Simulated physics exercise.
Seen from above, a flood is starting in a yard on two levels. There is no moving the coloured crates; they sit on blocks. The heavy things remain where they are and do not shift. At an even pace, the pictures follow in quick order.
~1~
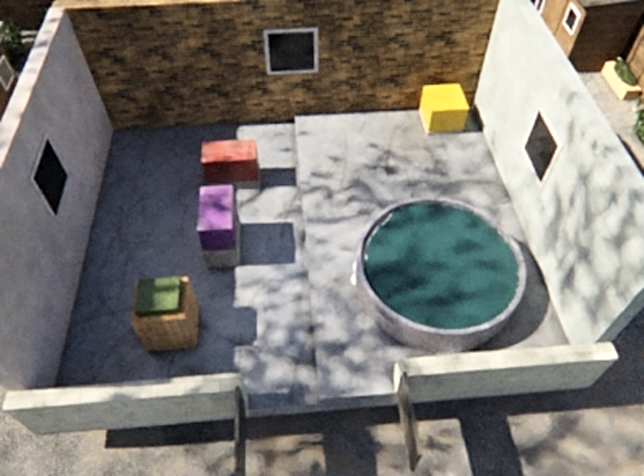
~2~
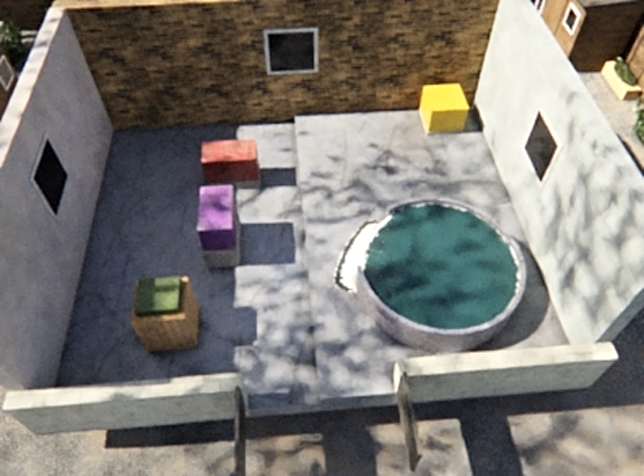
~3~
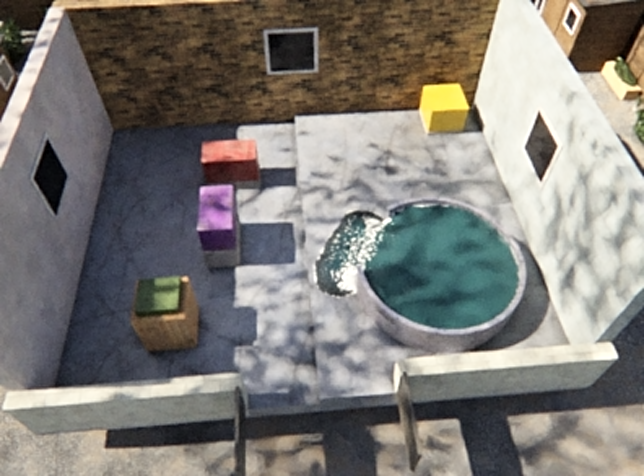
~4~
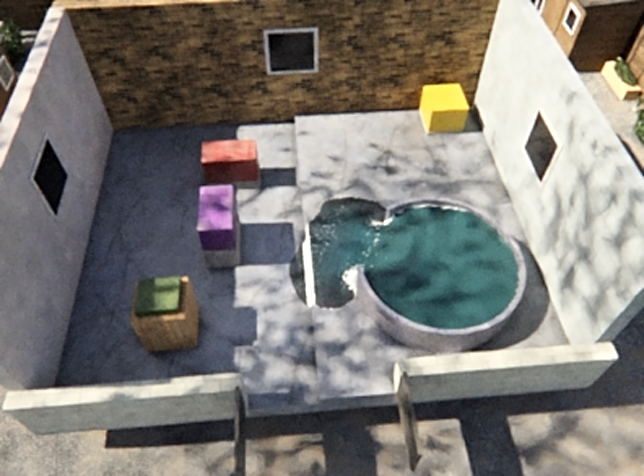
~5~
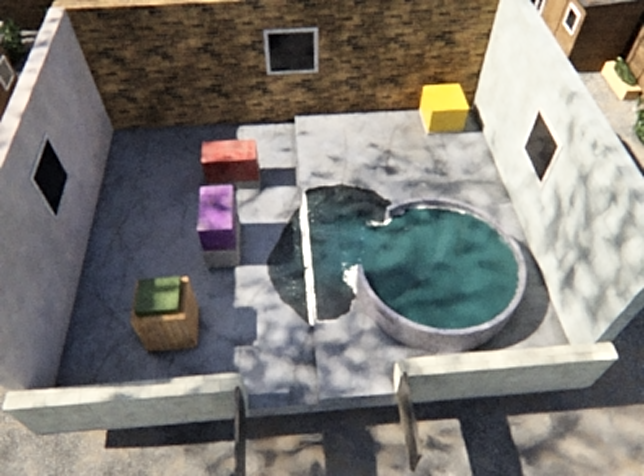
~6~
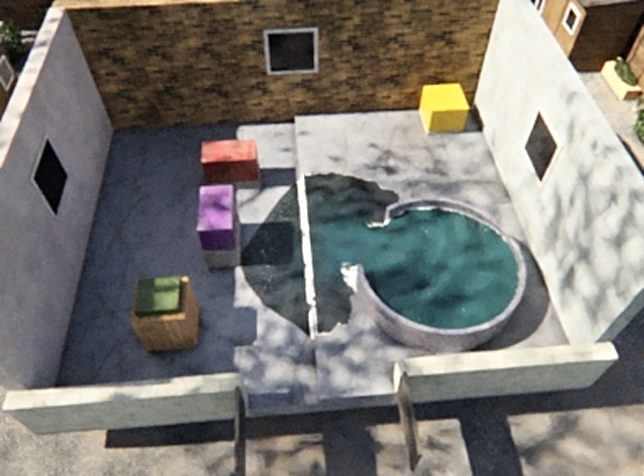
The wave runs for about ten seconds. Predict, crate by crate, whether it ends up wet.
The purple crate never gets touched by the water, the red crate gets touched by the water, the yellow crate never gets touched by the water.
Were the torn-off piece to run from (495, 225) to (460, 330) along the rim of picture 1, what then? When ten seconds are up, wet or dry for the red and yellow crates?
My reading: Red stays untouched, yellow gets drenched.
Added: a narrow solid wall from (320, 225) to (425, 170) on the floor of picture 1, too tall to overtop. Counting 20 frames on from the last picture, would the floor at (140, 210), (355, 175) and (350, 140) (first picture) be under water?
The first point comes out inundated, the next unwetted, the last unwetted.
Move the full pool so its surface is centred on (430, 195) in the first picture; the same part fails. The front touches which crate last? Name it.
The yellow crate comes last.
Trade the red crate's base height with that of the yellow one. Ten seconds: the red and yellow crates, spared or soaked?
Red: Flooded, yellow: Untouched.
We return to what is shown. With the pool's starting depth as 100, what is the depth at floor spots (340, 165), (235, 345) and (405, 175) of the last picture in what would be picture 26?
Around 2, 8 and 0 %.
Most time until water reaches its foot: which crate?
That's the yellow one.
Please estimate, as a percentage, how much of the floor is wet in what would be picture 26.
It comes to 55 per cent.
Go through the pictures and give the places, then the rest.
The first frame shows the round pool at (439, 262) is whole and still.
In the second frame, water pours out at (365, 248) and has run to (341, 285).
In the third frame, water pours out at (365, 250) and has run to (323, 286).
In the fourth frame, water pours out at (365, 250) and has run to (334, 202).
In the fifth frame, the front is at (310, 194), out from the gap at (365, 250).
In the sixth frame, the front is at (302, 178), out from the gap at (365, 250).
A moment on, water covers 25 % of the floor; the purple crate water round its plinth, the red crate water round its plinth, the yellow crate not reached.
Next, water covers 40 % of the floor; the purple crate water round its plinth, the red crate water round its plinth, the yellow crate not reached.
Then, water covers 55 % of the floor; the purple crate water round its plinth, the red crate water round its plinth, the yellow crate not reached.
Later, water covers 70 % of the floor; the purple crate water round its plinth, the red crate water round its plinth, the yellow crate water round its plinth.
In the end, water covers 70 % of the floor; the purple crate stayed above the water, the red crate was topped, the yellow crate stayed above the water.
